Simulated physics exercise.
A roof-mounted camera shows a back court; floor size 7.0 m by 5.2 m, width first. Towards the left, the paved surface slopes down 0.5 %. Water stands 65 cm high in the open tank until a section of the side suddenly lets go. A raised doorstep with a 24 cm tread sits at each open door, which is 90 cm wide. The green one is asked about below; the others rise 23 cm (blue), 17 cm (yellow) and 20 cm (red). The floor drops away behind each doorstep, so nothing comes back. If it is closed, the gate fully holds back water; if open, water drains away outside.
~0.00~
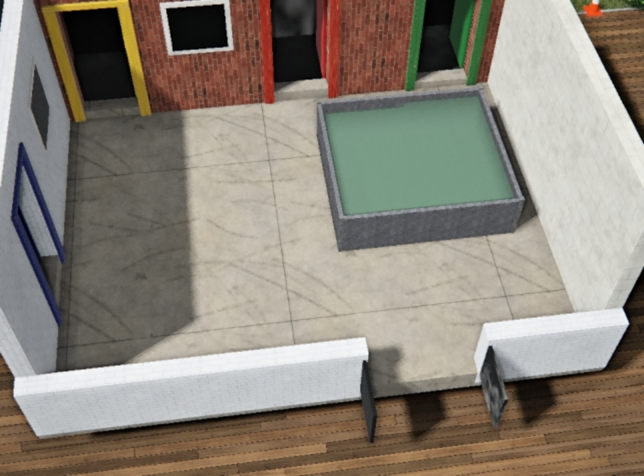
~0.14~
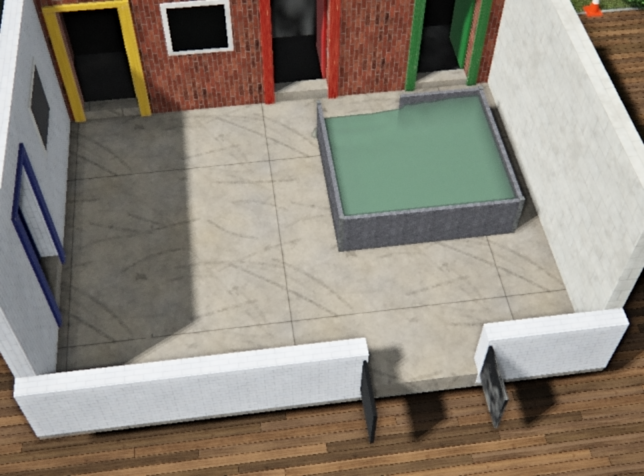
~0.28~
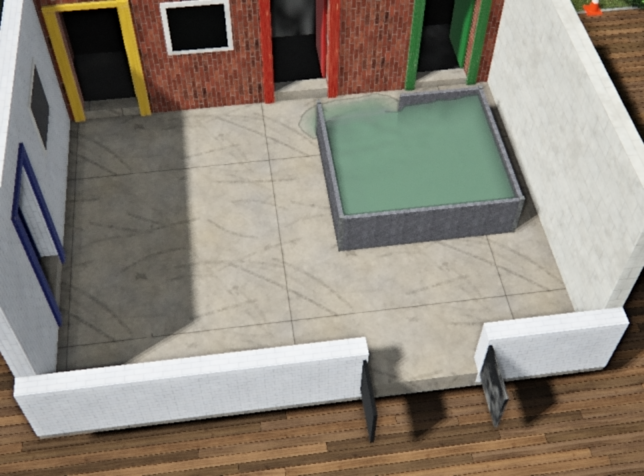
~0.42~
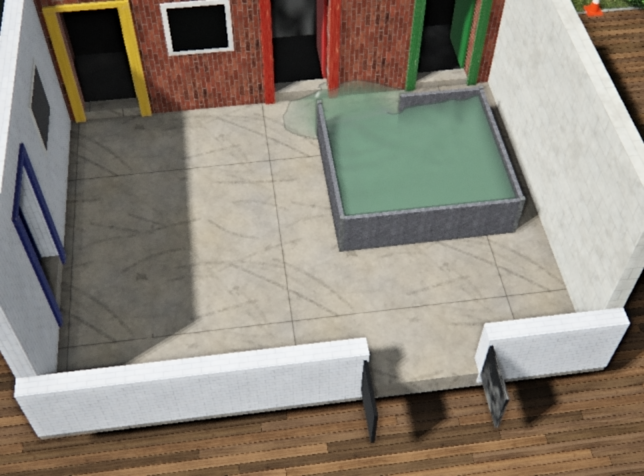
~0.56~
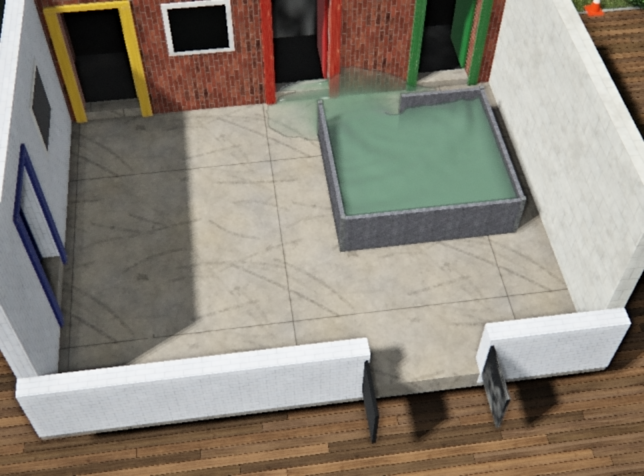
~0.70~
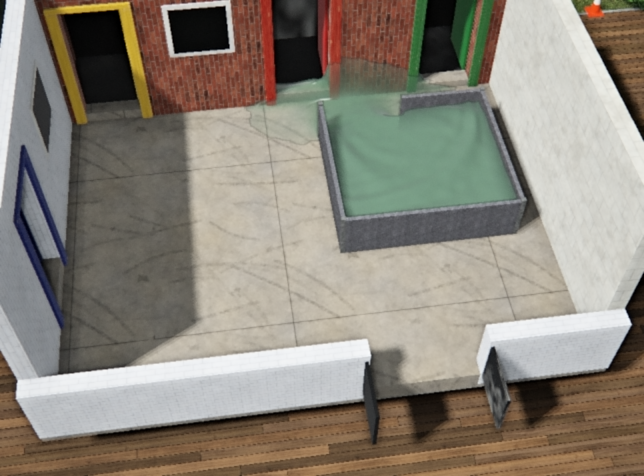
Stone tank of green water in a walled court opening at its far side, water spreading out toward the brick wall.
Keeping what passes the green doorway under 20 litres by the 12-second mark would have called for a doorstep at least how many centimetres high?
It would have called for about 23 cm.
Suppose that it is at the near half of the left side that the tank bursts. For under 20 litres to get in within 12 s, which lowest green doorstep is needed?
The answer is some 11.0 cm.
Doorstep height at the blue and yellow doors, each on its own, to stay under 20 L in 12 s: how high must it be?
Roughly 7.0 cm for the blue door and roughly 14.0 cm for the yellow door.
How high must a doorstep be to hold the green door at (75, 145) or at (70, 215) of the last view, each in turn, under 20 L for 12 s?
Minimums: Roughly 22 cm and 13.0 cm.
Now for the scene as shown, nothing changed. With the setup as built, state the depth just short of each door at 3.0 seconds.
Depths in cm: Blue 6, yellow 6, green 20, red 30.
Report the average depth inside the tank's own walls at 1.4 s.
Some 48 cm.
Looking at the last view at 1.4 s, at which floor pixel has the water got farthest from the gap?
Pixel: About (151, 122).
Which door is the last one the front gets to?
Blue, last of all.
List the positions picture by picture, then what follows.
The first frame shows still water, 65 cm deep, in the open tank at (415, 153); the green door at (447, 40) is dry.
In the second frame, the front is at a hidden place, 0.3 m from the gap on the far side; 0.2 m2 of floor is wet, 65 cm left at the back.
In the third frame, the front is at a hidden place, 0.8 m from the gap on the far side; 1.0 m2 of floor is wet, 65 cm left at the back.
In the fourth frame, the gap is on the far side, the front 1.0 m out at (326, 87); the back of the open tank holds 65 cm.
In the fifth frame, water pours out on the far side and has run 1.1 m, to (429, 89); about 12 cm deep outside, 65 cm at the back.
In the sixth frame, the front is at (249, 107), 1.4 m from the gap on the far side; 2.4 m2 of floor is wet, 62 cm left at the back; water is at the green door at (449, 41).
After 1.4 s water covers 15 % of the floor, deepest (54 cm) near (347, 103); 12 cm at the green door, 1 litre in over its 14 cm doorstep.
After 3.0 s water covers 40 % of the floor, deepest (34 cm) near (347, 103); 20 cm at the green door, 10 litres in over its 14 cm doorstep.
After 12.0 s water covers 95 % of the floor, deepest (16 cm) near (579, 345); 9 cm at the green door, 97 litres in over its 14 cm doorstep.
At the green door as built, the water arrived by 0.7 s and peaked near 24 cm at 3.8 s.
Run again over the same 12 s with other heights there, 42 litres in over 19.5 cm, 9 litres over 26.5 cm. The limit of 20 litres is kept from about 23 cm up.
